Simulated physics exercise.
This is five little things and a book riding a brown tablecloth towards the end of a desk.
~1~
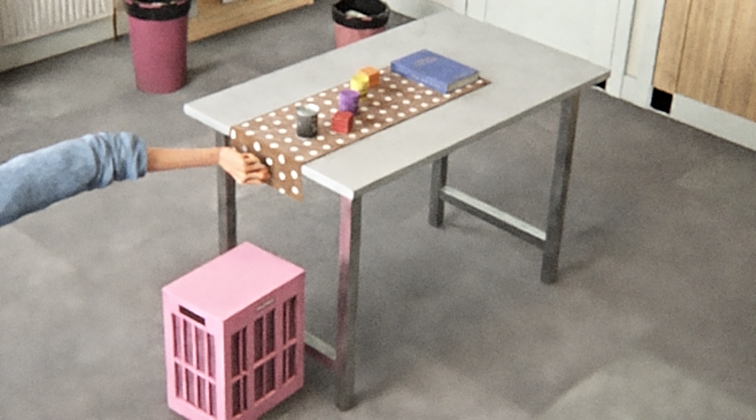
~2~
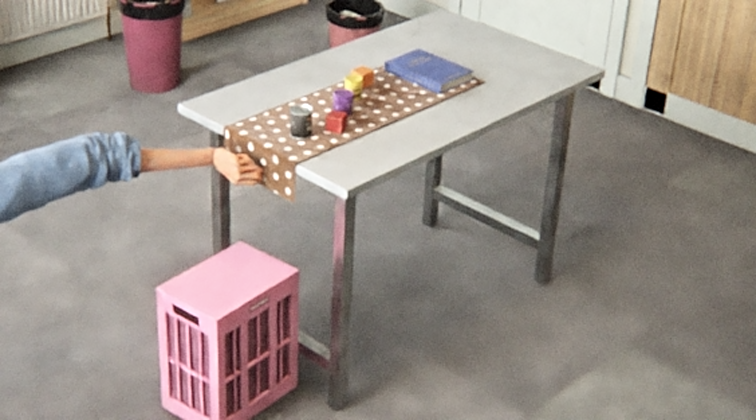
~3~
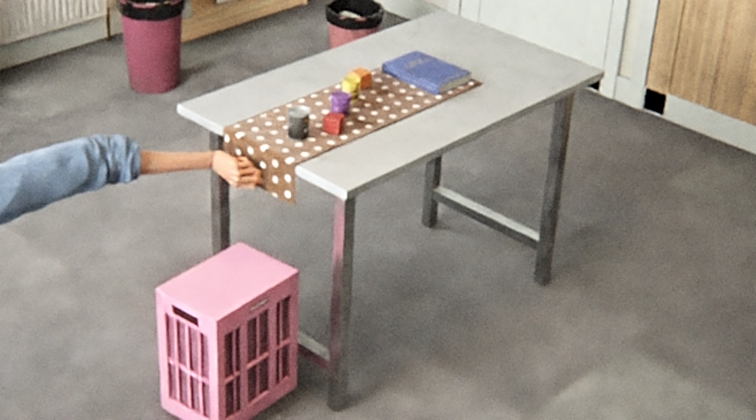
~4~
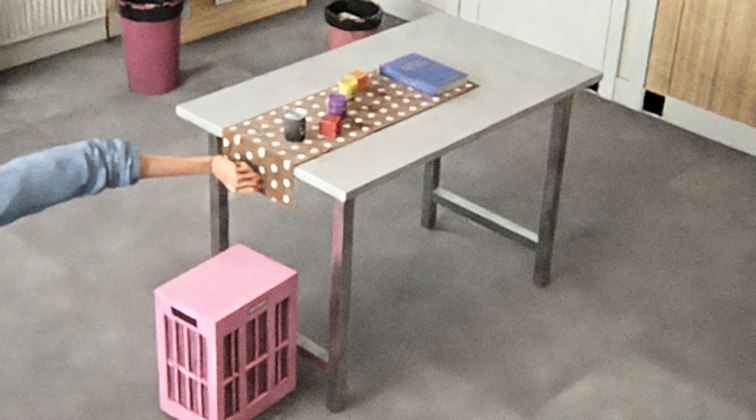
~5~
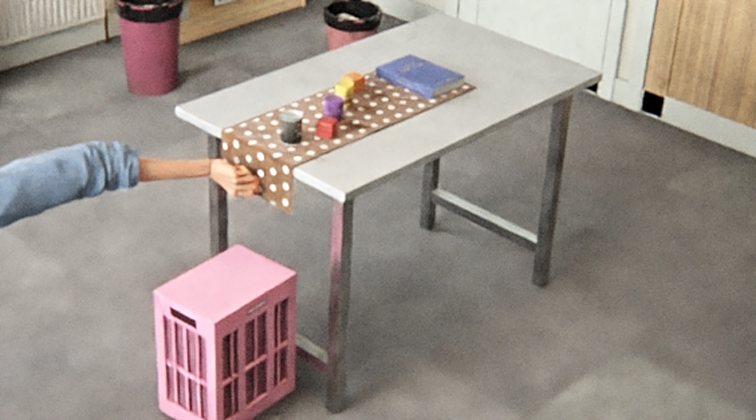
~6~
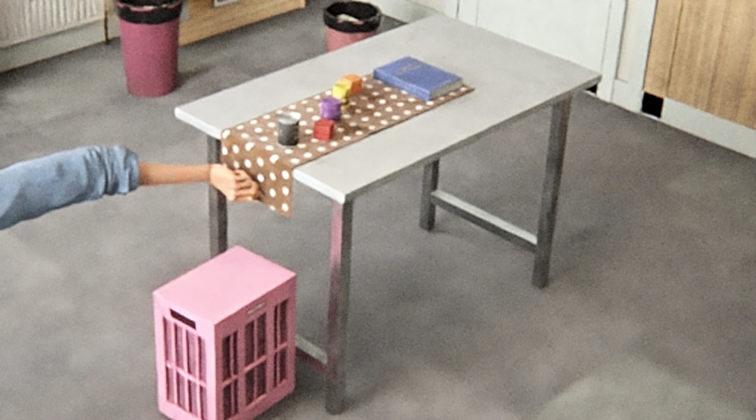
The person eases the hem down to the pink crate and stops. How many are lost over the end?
The desk loses two.
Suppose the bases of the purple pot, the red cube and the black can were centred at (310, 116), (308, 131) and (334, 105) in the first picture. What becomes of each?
The purple pot falls, the red cube is carried off, the black can does not fall.
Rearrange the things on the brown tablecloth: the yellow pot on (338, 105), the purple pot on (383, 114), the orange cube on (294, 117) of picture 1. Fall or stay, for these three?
The yellow pot keeps its place on top, the purple pot does not fall, the orange cube drops off.
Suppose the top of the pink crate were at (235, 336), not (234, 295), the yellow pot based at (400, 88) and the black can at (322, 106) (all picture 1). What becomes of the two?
The yellow pot holds on; the black can goes over.
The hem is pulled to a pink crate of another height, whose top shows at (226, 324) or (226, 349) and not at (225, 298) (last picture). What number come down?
Over the edge go 3 and 4.
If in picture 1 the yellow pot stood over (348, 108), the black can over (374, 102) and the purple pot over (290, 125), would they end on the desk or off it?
The yellow pot remains up; the black can survives; the purple pot tumbles off.
A little later, hem near (254, 245); black can gone.
Next, hem on the crate; black can and red cube gone.
When it is over, hem on the crate; black can and red cube gone. The count of fallen things is two.
